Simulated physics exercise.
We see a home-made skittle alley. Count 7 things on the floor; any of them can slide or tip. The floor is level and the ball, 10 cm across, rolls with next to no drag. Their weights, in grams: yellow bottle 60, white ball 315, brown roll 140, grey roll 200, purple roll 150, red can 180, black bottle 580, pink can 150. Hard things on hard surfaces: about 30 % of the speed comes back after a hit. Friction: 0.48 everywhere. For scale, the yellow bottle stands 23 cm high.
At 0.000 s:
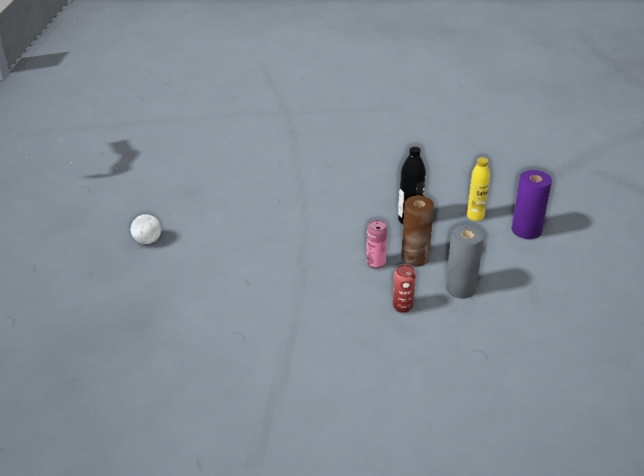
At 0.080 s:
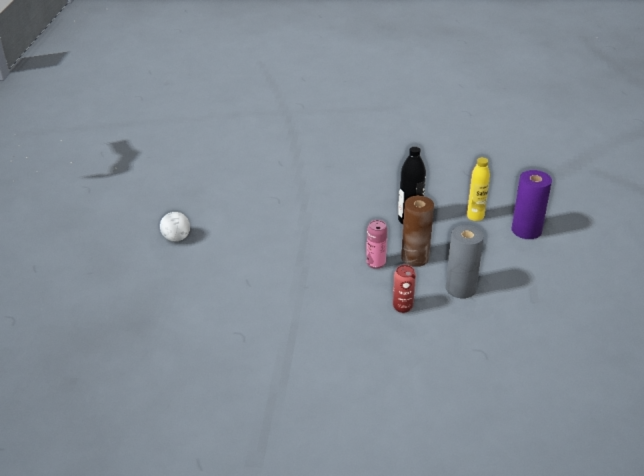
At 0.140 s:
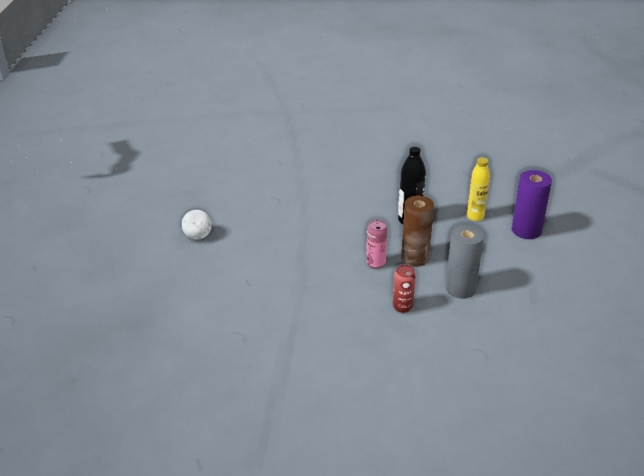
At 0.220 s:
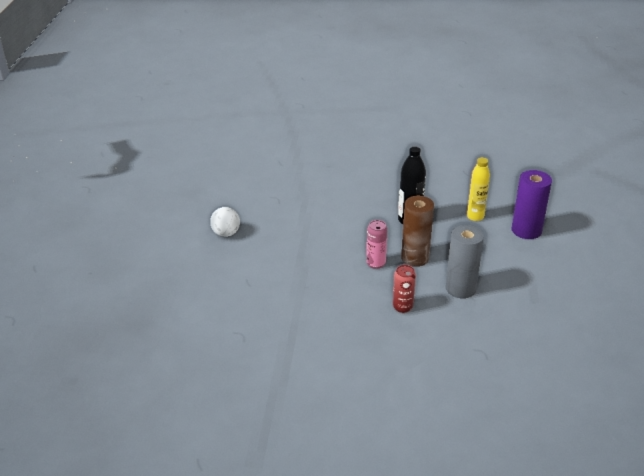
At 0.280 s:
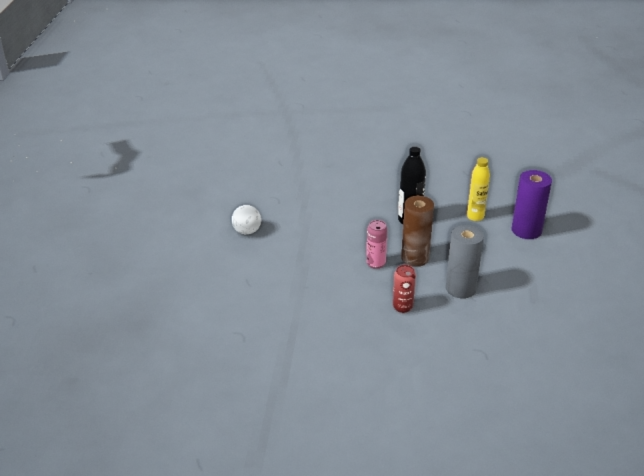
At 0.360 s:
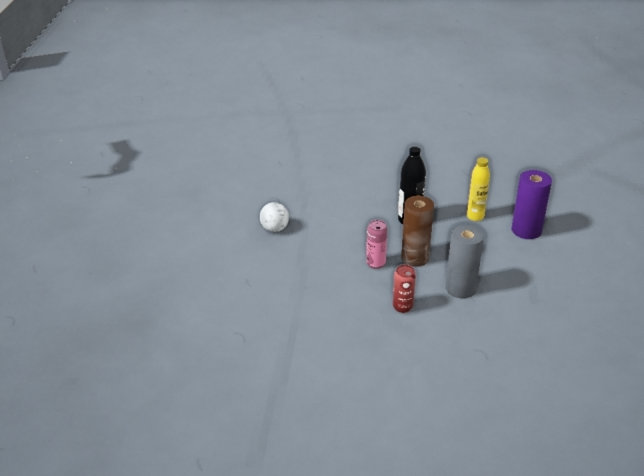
Seven upright bottles, cans and rolls standing still on a grey floor while a white ball rolls rightward from the left.
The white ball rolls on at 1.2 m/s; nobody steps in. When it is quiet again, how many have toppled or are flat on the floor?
Things lost: Not one.
Around 0.96 s, ball 87 cm along; white ball near (396, 196); black bottle at 7° to upright.
Around 2.36 s, ball 119 cm along; white ball near (450, 146); black bottle shifted 2 cm.
Finally (4.0 s), all 7 still in place (within 8 cm). Final places as that camera would see them, yellow bottle near (479, 189), brown roll near (417, 232).
